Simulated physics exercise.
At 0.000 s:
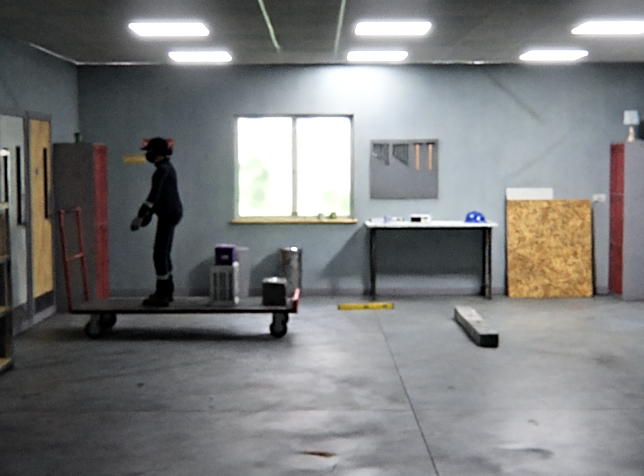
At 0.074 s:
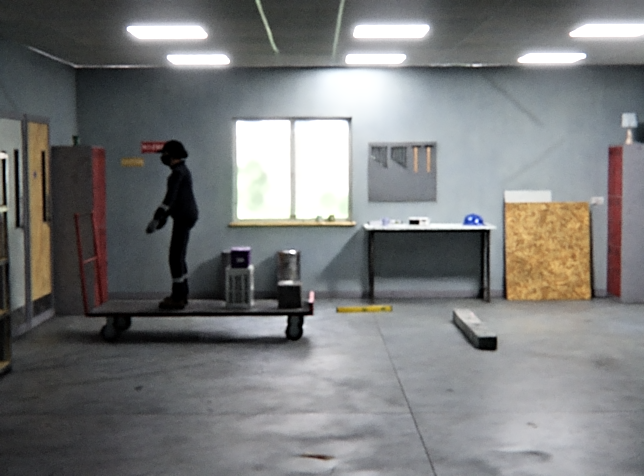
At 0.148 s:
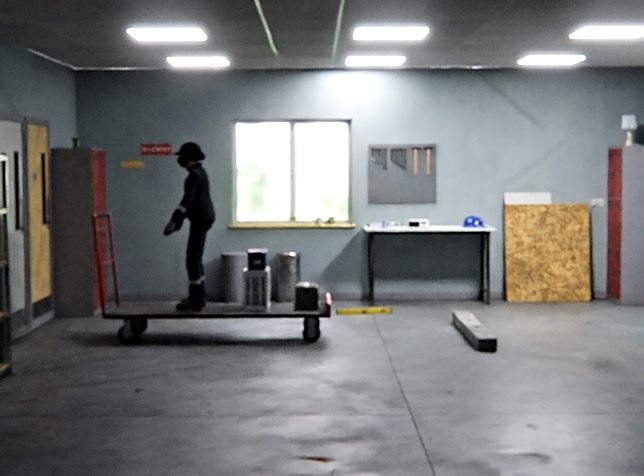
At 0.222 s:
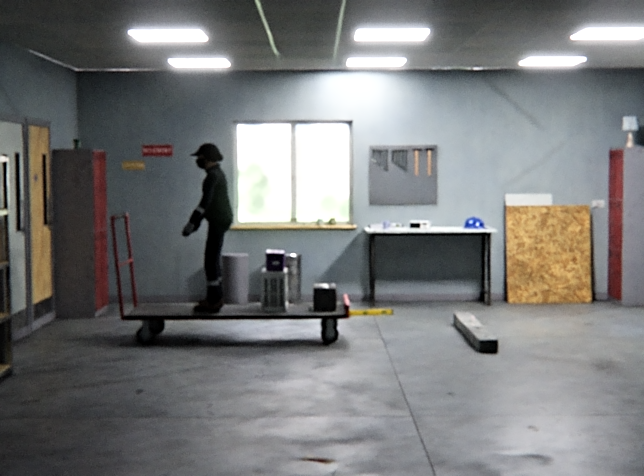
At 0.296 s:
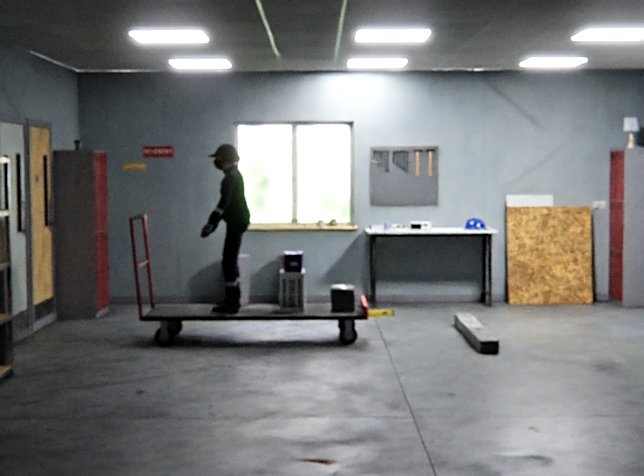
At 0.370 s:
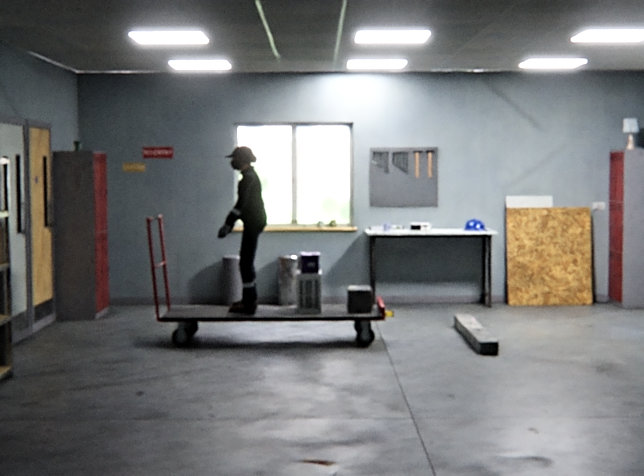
Person in dark workwear and a cap standing on a flatbed trolley, rolling steadily right across a workshop floor with containers aboard.
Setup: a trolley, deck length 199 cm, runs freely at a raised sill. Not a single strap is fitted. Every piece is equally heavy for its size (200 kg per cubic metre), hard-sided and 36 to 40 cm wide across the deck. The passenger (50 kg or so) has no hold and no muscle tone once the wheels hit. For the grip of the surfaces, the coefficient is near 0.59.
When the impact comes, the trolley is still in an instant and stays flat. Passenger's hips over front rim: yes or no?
No, still on the deck.
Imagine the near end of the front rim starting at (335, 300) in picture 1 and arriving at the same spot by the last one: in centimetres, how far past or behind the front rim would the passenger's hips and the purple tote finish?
So the hips stay 70 cm short of the front rim, while the purple one lands 80 cm beyond it.
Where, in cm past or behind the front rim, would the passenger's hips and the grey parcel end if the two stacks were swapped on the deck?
Swapped: Hips 30 cm behind; grey 40 cm behind.
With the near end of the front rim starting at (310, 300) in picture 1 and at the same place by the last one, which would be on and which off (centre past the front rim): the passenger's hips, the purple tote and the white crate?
Hips - kept, purple - dropped, white - kept.
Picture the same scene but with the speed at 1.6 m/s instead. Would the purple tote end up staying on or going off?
I'd expect purple to come away.
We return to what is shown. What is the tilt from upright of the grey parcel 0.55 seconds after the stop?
Around 0° from upright.
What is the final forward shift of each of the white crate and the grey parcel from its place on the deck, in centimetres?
The white one ends about 20 cm forward, the grey one about 10 cm.
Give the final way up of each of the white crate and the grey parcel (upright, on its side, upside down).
At rest: White upright, grey upright.
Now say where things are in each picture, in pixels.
The first picture shows hips (169, 214), white crate (224, 284), rim corner (296, 309); 165 cm still to roll.
The second picture shows hips (184, 217), white crate (240, 287), rim corner (312, 312); 150 cm still to roll.
The third picture shows hips (201, 219), white crate (257, 289), rim corner (329, 314); 134 cm still to roll.
The fourth picture shows hips (219, 220), white crate (275, 290), rim corner (348, 315); 118 cm still to roll.
The fifth picture shows hips (237, 221), white crate (292, 291), rim corner (366, 316); 102 cm still to roll.
The sixth picture shows hips (254, 222), white crate (309, 292), rim corner (384, 317); 86 cm still to roll. Speed about 2.1 m/s.
Impact comes at 0.77 s.
After 1.32 s the passenger's hips are 57 cm behind the rim, near (414, 273) in the last picture's view.
After 1.77 s the passenger's hips are 70 cm behind the rim, near (400, 298) in the last picture's view.
When all is still (4.8 s), past the rim, purple tote; behind it, white crate, grey parcel and the passenger's hips.
